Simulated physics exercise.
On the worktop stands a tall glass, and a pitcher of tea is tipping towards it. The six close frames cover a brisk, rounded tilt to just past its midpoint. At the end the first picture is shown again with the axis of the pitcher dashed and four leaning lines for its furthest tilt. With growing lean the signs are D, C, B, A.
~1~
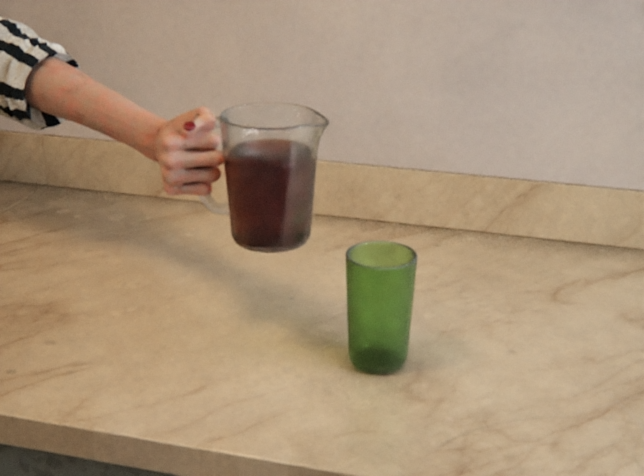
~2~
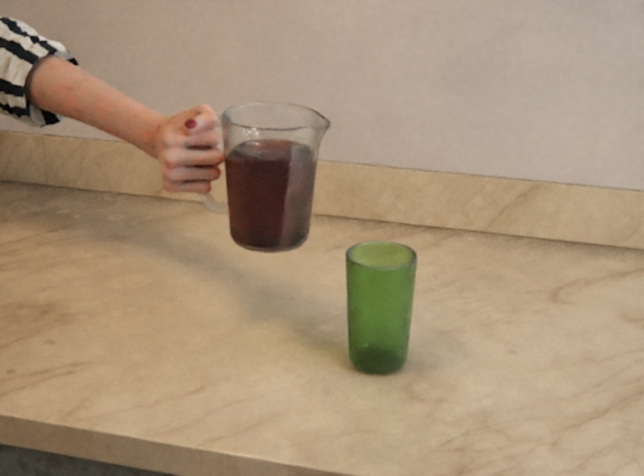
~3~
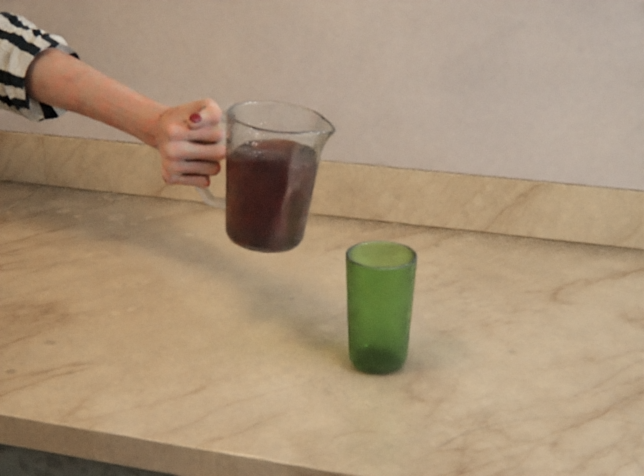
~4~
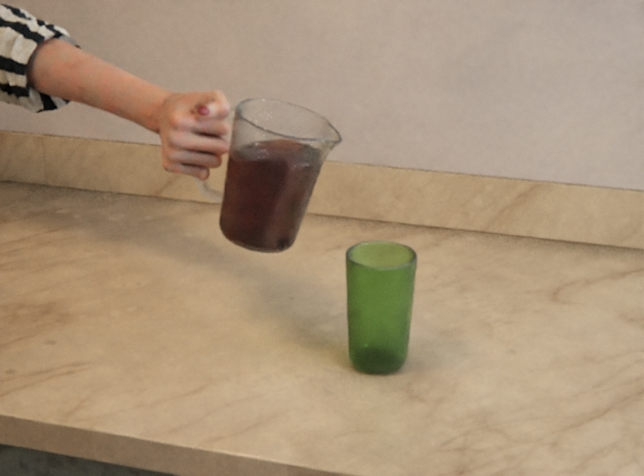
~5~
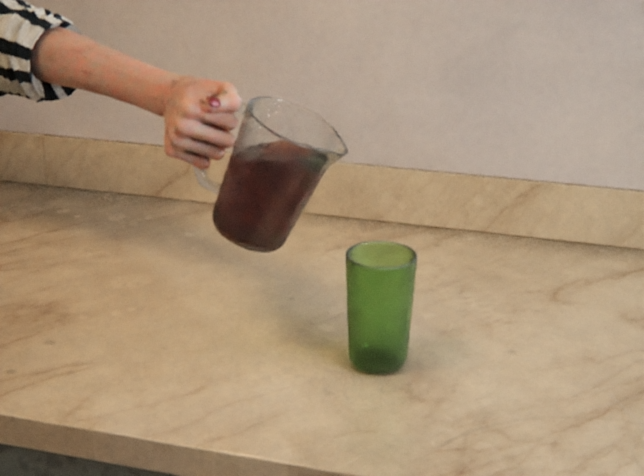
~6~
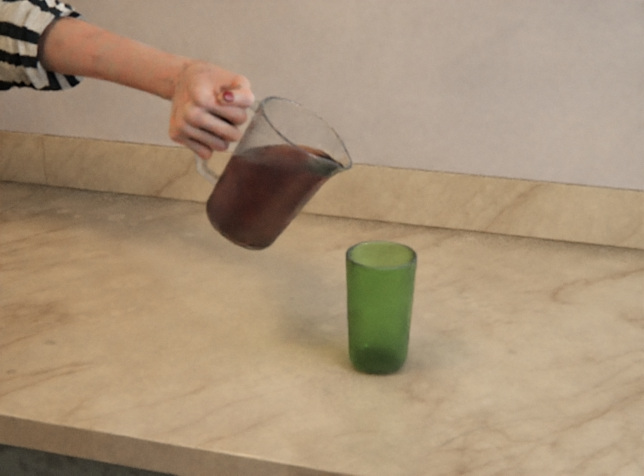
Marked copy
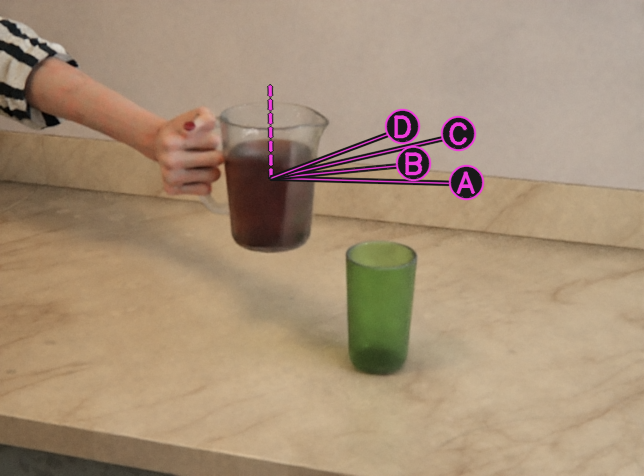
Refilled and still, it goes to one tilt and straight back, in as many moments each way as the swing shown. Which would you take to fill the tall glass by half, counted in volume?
Use line D.
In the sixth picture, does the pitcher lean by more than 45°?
No, it does not.
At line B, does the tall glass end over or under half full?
Over.
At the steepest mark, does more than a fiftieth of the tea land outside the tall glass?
Yes, it does.
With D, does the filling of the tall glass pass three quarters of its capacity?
No.
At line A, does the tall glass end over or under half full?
Over half.
In magenta, A at (449, 183); B at (396, 165); C at (442, 138); D at (387, 134).
If A is chosen, the tall glass ends with about 96 % of what it can hold; 13 % of the tea is spilt.
If B is chosen, the tall glass ends with about 87 % of what it can hold; 5 % of the tea is spilt.
If C is chosen, the tall glass ends with about 73 % of what it can hold.
If D is chosen, the tall glass ends with about 51 % of what it can hold.
